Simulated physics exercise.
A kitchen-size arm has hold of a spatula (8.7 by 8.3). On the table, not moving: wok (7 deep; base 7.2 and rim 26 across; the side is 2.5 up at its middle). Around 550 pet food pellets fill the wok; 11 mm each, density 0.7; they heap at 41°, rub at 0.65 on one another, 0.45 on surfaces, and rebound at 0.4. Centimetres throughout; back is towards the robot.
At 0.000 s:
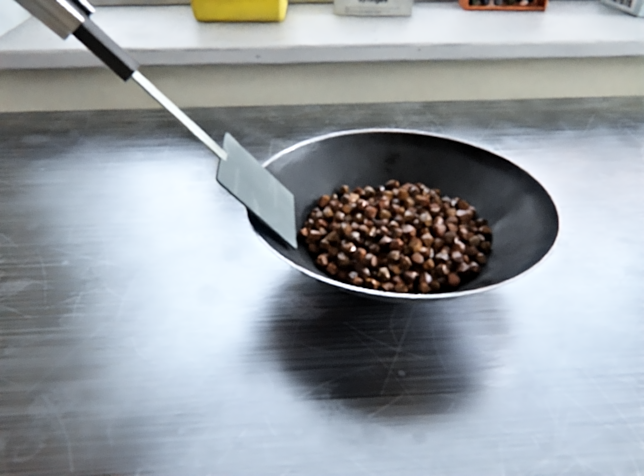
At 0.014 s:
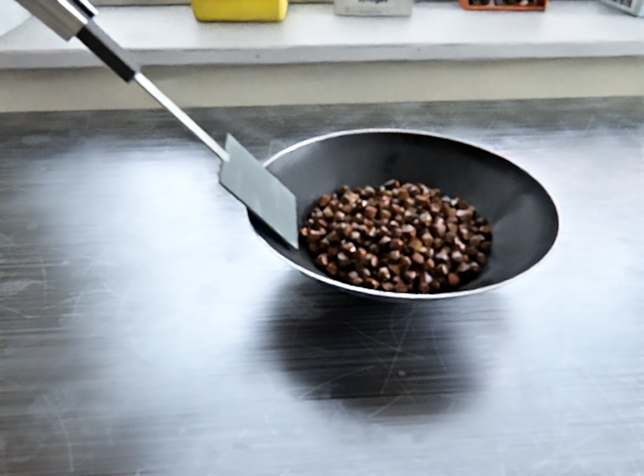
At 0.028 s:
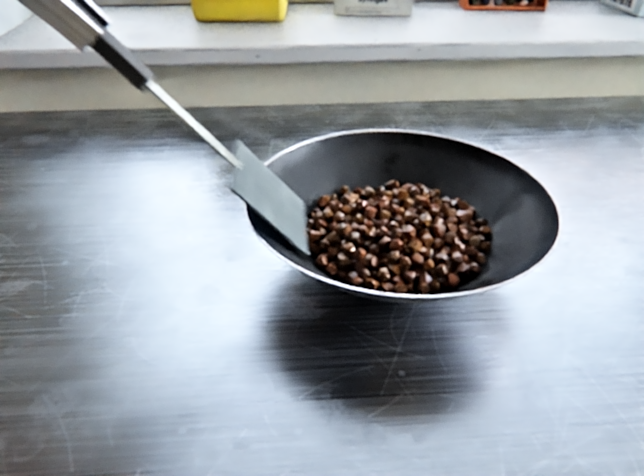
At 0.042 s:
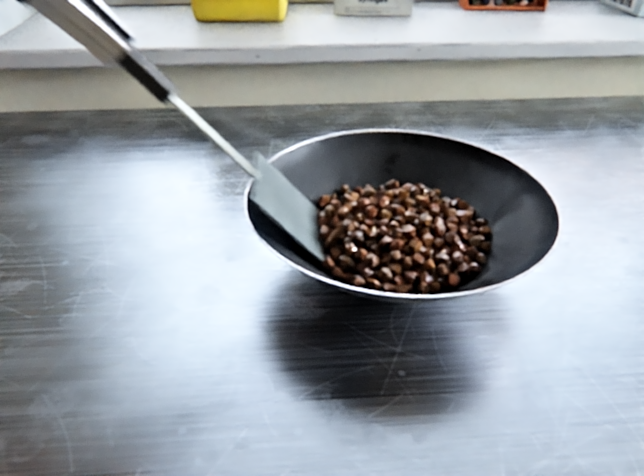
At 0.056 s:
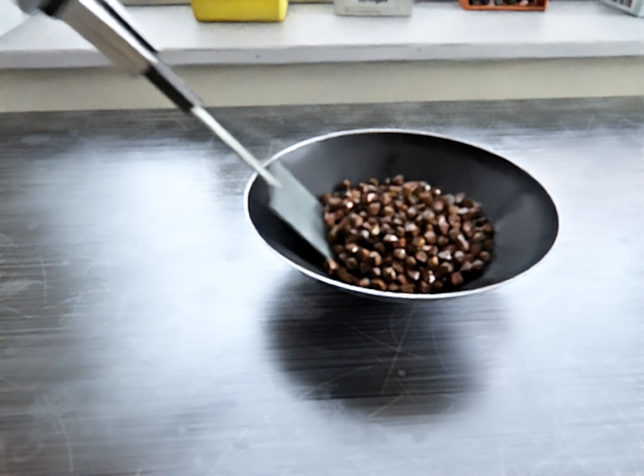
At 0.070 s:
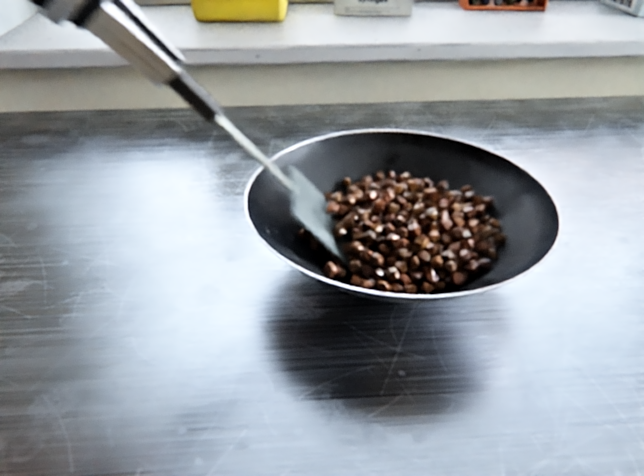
A robot arm slides a spatula rightward into a black wok, nudging the brown pellets slightly.
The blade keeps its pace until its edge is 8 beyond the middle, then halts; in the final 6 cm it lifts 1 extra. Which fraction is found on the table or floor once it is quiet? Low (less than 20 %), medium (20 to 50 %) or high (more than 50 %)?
On the table or floor the share is high, more than 50 %.
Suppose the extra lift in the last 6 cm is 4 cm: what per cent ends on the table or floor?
Some 50 per cent.
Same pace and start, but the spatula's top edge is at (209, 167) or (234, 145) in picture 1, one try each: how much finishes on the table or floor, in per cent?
Some 55 and 55 per cent.
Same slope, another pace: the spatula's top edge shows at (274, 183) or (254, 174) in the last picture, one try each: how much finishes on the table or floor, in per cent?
Some 50 and 35 per cent.
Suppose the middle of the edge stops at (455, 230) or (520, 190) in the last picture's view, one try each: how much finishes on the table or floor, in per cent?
About 35 and 60 per cent.
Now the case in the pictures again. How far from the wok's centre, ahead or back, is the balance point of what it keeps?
Some 2.5 cm ahead.
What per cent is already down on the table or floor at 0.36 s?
Roughly 10 per cent.
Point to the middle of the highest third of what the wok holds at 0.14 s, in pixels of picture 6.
Near (482, 195).
After 0.10 s, sloping 50°, highest piece 8 above the table; 548 in the wok.
After 0.14 s, sloping 50°, highest piece 9 above the table; 544 in the wok, 4 on the blade or in flight.
After 0.36 s, sloping 50°, highest piece 14 above the table; 227 in the wok, 58 on the table or floor, 263 on the blade or in flight.
After 1.41 s, sloping 50°, highest piece 8 above the table; 321 on the table or floor, 227 in the wok.
In the end, 321 on the table or floor, 227 in the wok. That is 59 % on the table or floor.
